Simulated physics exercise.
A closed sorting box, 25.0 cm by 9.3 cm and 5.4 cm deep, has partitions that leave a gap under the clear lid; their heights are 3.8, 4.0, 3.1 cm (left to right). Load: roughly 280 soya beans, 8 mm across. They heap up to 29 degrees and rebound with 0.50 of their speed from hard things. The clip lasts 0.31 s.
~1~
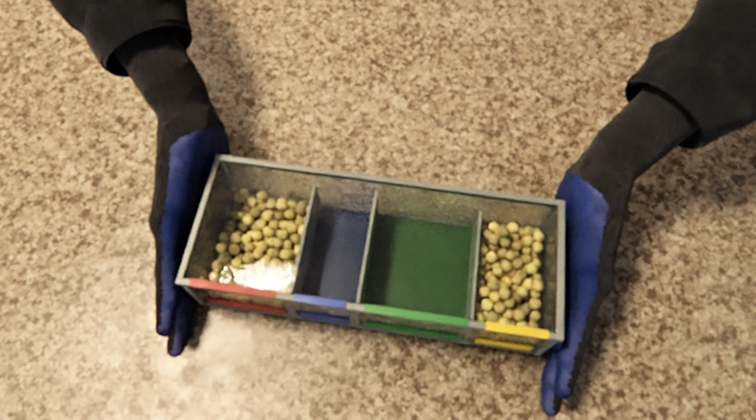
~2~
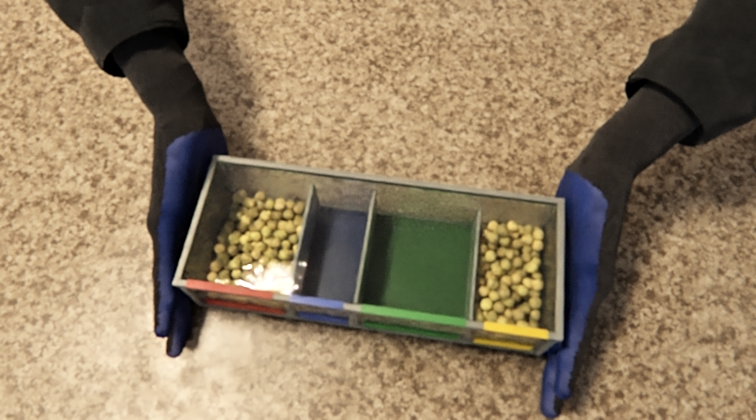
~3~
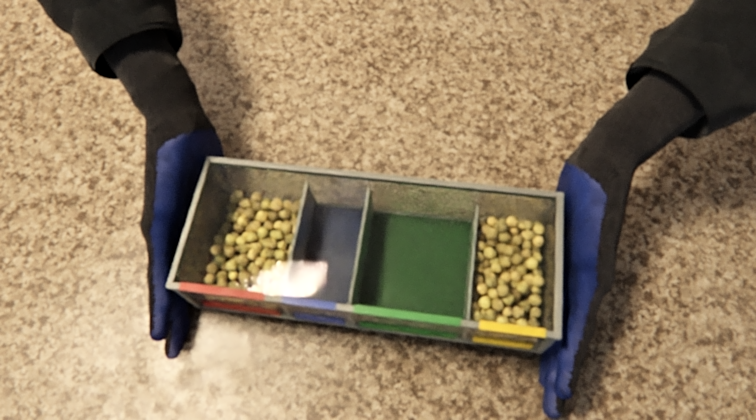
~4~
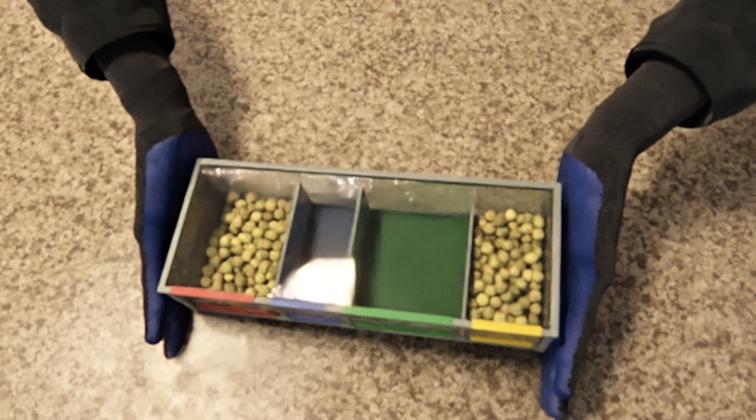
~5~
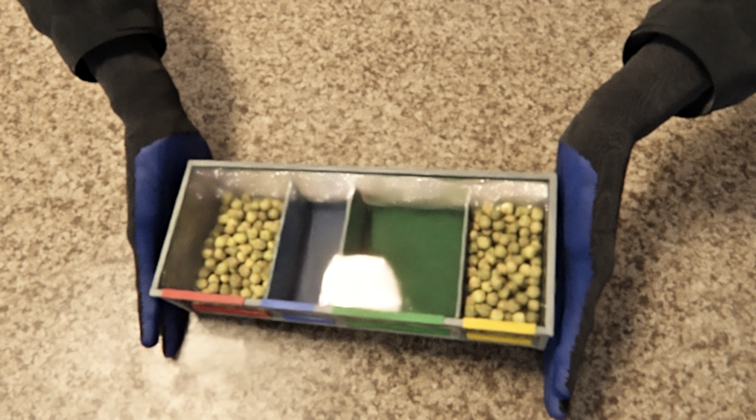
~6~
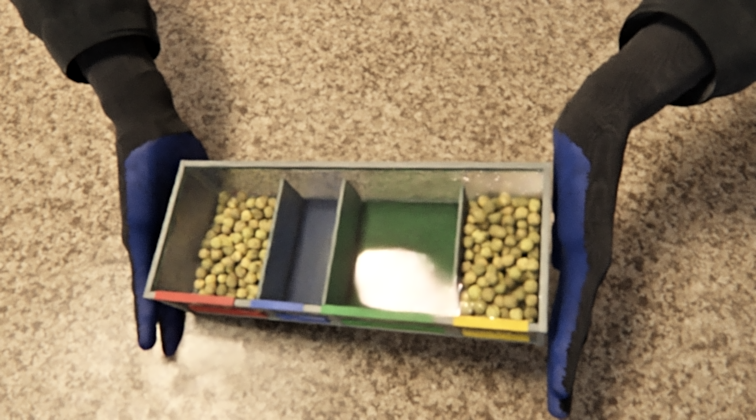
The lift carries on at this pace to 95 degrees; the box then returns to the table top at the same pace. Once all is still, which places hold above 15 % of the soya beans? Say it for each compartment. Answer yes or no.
Red: Yes, blue: No, green: Yes, yellow: No.
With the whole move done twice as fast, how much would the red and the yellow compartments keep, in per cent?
Then: Red 65, yellow 10.
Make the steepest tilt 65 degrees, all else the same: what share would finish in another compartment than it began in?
Some 5 per cent.
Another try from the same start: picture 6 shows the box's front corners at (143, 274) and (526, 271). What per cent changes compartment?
Then about 50 per cent.
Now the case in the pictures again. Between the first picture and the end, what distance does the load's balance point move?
About 6.0 cm.
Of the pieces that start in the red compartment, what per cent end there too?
About 100 per cent.
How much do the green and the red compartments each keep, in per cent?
Green 25; red 60.
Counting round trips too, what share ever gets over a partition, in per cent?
Some 45 per cent.
Then, 1.32 s after the last picture, tilt 95 degrees; red 50 %, blue 5 %, green 15 %, yellow 30 %.
Then, 2.20 s after the last picture, tilt 42 degrees; red 60 %, blue 5 %, green 25 %, yellow 10 %.
Then, 3.08 s after the last picture, tilt 0 degrees; red 60 %, blue 5 %, green 25 %, yellow 10 %.
In the end, red 60 %, blue 5 %, green 25 %, yellow 10 %.
